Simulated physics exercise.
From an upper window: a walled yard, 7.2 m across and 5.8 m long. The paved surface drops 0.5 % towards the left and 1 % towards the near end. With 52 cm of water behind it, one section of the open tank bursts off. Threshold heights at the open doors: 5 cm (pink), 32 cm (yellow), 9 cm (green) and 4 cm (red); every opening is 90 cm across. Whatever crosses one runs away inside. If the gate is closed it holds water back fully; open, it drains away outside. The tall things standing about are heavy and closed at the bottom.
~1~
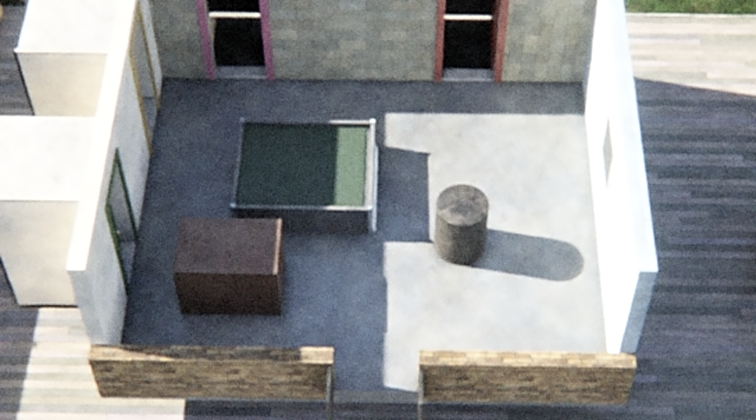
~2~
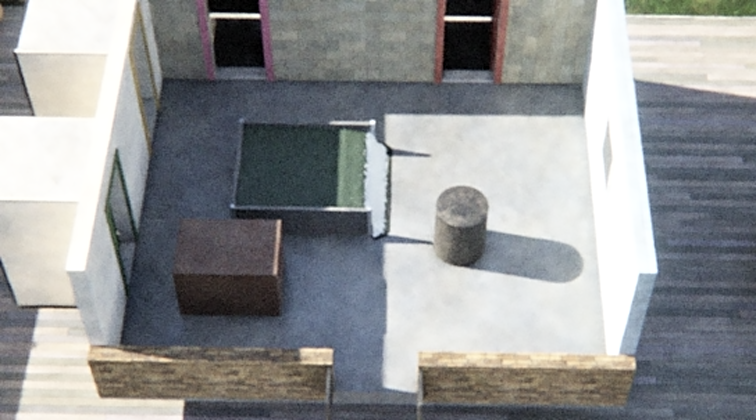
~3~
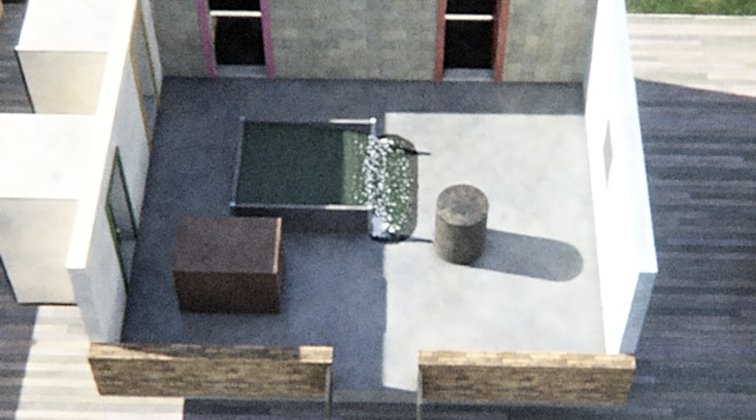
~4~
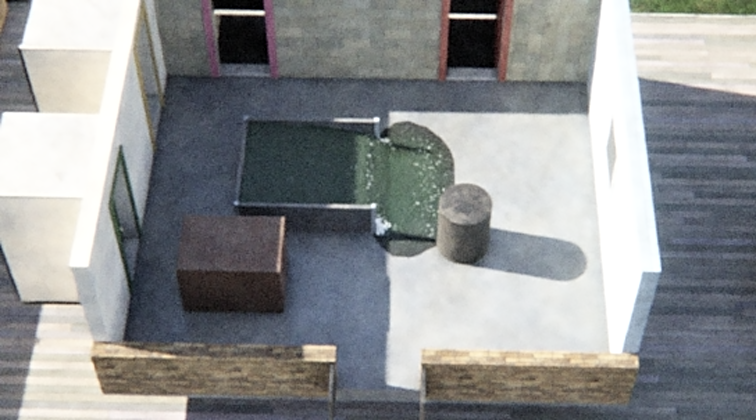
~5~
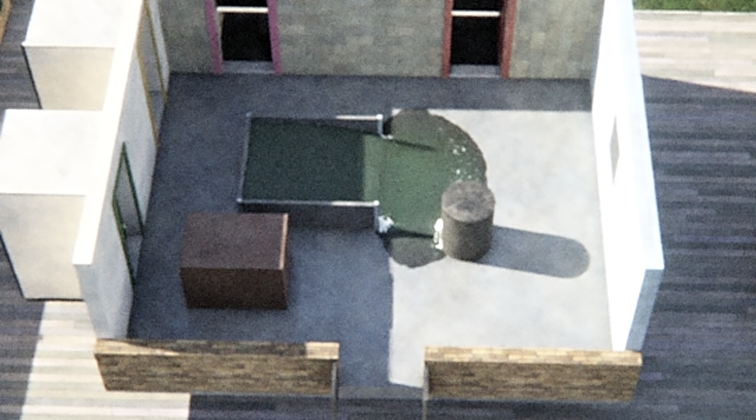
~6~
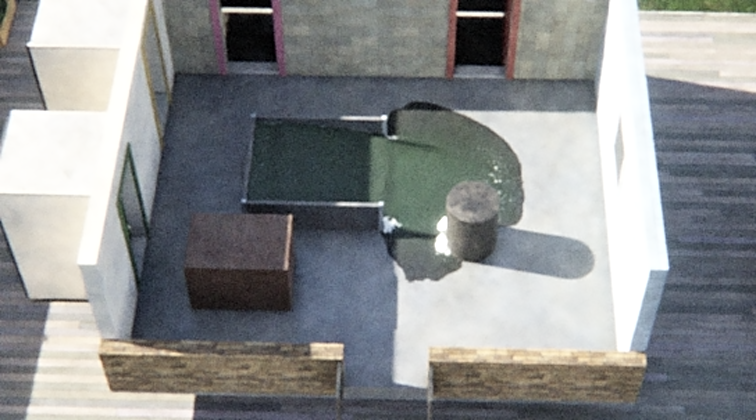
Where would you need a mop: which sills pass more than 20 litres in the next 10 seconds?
Door by door: At the pink door it does not reach the limit; at the yellow door it stays under the limit; at the green door it stays under the limit; at the red door it passes the limit.
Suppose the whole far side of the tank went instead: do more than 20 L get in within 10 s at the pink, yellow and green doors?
Then: Pink above, yellow not over, green under.
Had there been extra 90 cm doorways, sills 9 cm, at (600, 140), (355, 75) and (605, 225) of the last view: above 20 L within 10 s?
In that order: Over, below, past it.
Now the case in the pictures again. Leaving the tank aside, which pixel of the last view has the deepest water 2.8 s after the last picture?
Near (585, 83).
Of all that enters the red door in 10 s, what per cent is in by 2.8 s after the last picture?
About 15 per cent.
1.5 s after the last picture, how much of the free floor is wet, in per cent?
Some 40 per cent of it.
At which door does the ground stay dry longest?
Last comes the green one.
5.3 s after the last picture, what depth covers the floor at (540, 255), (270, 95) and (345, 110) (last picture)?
Roughly 6, 2 and 4 cm, in turn.
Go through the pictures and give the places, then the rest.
In the first picture, the open tank at (305, 166) is whole and still, 52 cm deep.
In the second picture, water pours out at (370, 181) and has run 0.9 m, to (379, 234); typically 10 cm deep outside, 52 cm at the open tank's back.
In the third picture, the front is at (394, 239), 1.1 m from the gap at (370, 182); 1.2 m2 of floor is under water; 52 cm left at the back of the open tank.
In the fourth picture, the front is at (436, 239), 1.4 m from the gap at (373, 181); 2.5 m2 of floor is under water; 52 cm left at the back of the open tank.
In the fifth picture, water pours out at (376, 179) and has run 1.8 m, to a hidden place; typically 7 cm deep outside, 52 cm at the open tank's back.
In the sixth picture, water pours out at (381, 180) and has run 2.2 m, to (516, 214); typically 6 cm deep outside, 50 cm at the open tank's back.
Then, 0.7 s after the last picture water covers 25 % of the floor and is deepest (30 cm) near (448, 225); pink door not reached, yellow door not reached, green door not reached, red door not reached.
Then, 1.5 s after the last picture water covers 40 % of the floor and is deepest (26 cm) near (594, 182); pink door not reached, yellow door not reached, green door not reached, red door 6 cm at the sill, 0 L in.
Then, 2.8 s after the last picture water covers 50 % of the floor and is deepest (26 cm) near (585, 83); pink door not reached, yellow door not reached, green door not reached, red door 8 cm at the sill, 6 L in.
Then, 5.3 s after the last picture water covers 65 % of the floor and is deepest (13 cm) near (594, 335); pink door not reached, yellow door not reached, green door not reached, red door 5 cm at the sill, 33 L in.
Then, 9.3 s after the last picture water covers 95 % of the floor and is deepest (14 cm) near (127, 367); pink door 4 cm at the sill, 0 L in, yellow door 7 cm at the sill, 0 L in, green door 7 cm at the sill, 0 L in, red door 2 cm at the sill, 35 L in.
